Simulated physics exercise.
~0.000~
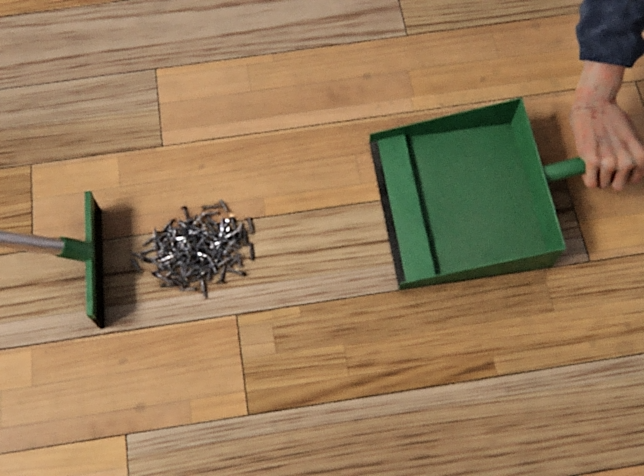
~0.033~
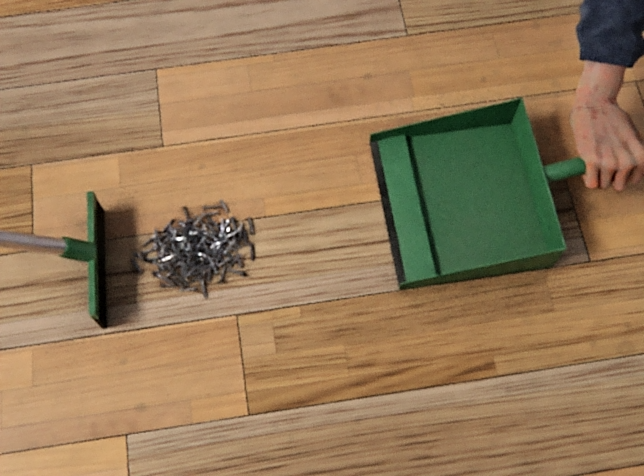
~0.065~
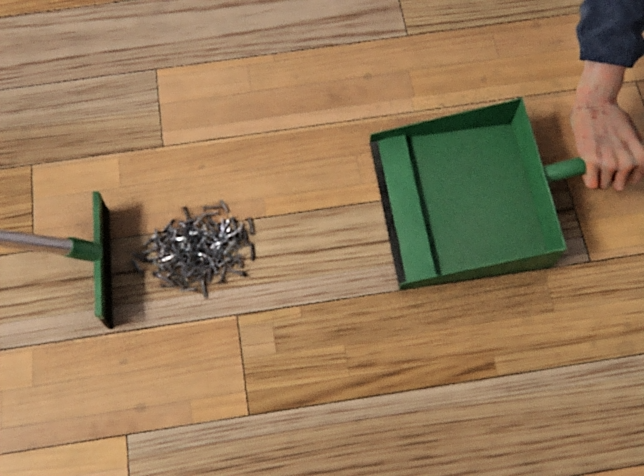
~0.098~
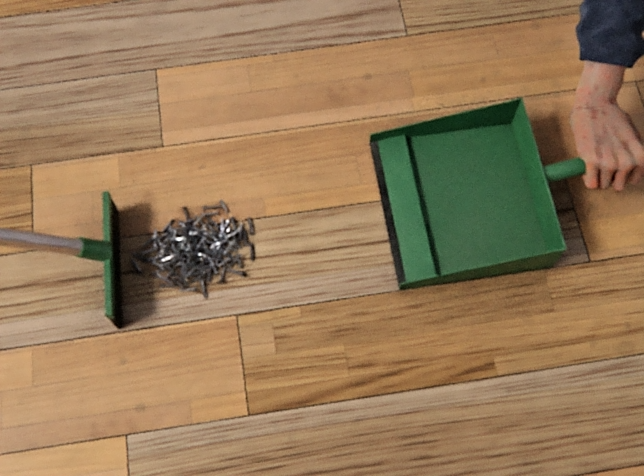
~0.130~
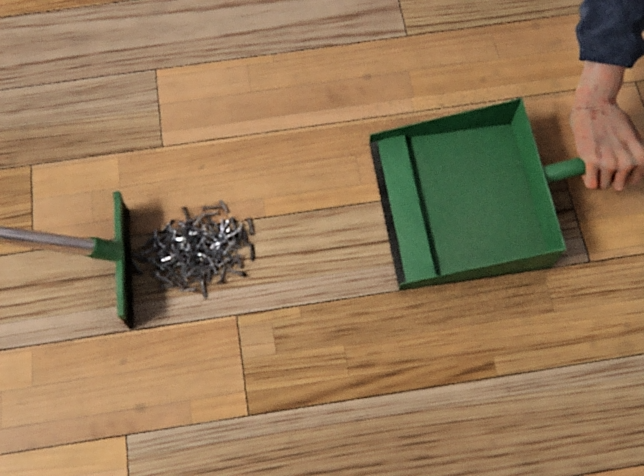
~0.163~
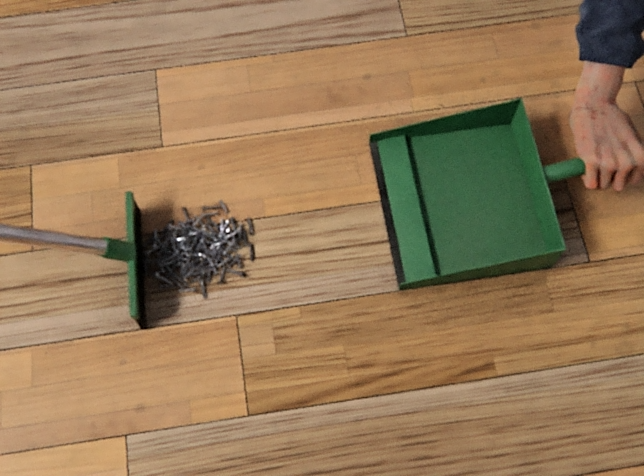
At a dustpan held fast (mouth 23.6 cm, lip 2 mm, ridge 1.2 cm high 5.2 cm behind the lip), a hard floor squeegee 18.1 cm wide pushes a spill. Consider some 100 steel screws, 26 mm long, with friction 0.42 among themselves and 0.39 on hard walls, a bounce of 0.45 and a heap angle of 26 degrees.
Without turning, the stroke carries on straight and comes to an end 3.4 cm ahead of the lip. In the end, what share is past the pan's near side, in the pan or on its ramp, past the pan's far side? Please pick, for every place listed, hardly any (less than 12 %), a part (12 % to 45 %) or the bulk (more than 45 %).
Past the pan's near side: Hardly any, in the pan or on its ramp: A part, past the pan's far side: Hardly any.
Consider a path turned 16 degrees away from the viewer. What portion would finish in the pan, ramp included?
Pan plus ramp: Some 20 %.
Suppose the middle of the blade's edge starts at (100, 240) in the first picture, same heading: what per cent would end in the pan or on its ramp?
Something close to 20 percent.
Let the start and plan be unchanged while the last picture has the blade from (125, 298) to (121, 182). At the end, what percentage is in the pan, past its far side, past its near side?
You'd see pan at 5, far at 15 and near at 0.
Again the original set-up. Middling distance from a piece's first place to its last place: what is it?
It works out to some 28 cm.
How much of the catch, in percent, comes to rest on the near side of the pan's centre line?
Something like 90 per cent of the catch.
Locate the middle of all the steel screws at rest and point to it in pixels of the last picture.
Around (382, 242).
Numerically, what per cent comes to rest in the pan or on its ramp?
Roughly 25 in a hundred come to rest there.
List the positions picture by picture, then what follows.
Blade from (92, 315) to (90, 197), moved 0.0 cm, 0 of the pieces shifted so far; middle of the pieces at (199, 244); pan at (471, 200), in the first picture.
Blade from (94, 315) to (92, 197), moved 0.3 cm, 0 of the pieces shifted so far; middle of the pieces at (200, 244), in the second picture.
Blade from (100, 315) to (98, 197), moved 1.1 cm, 0 of the pieces shifted so far; middle of the pieces at (200, 245), in the third picture.
Blade from (111, 315) to (107, 197), moved 2.4 cm, 0 of the pieces shifted so far; middle of the pieces at (200, 245), in the fourth picture.
Blade from (122, 315) to (119, 197), moved 4.0 cm, 0 of the pieces shifted so far; middle of the pieces at (199, 245), in the fifth picture.
Blade from (135, 315) to (130, 197), moved 5.7 cm, 6 of the pieces shifted so far; middle of the pieces at (199, 245); pan at (471, 201). Its pace works out near 0.50 m/s, heading 8 degrees towards the viewer's side, in the sixth picture.
After 0.47 s, middle of the blade 20 cm from the lip; 0 % over the lip, far side 0 %, near side 0 %.
After 0.68 s, middle of the blade 10 cm from the lip; 0 % over the lip, far side 0 %, near side 5 %.
After 1.00 s, middle of the blade 4 cm from the lip; 25 % over the lip, far side 0 %, near side 5 %.
By 1.4 s all is still; near side 5 %, pan 25 %, far side 0 %, in front of the lip or behind the blade 65 %.
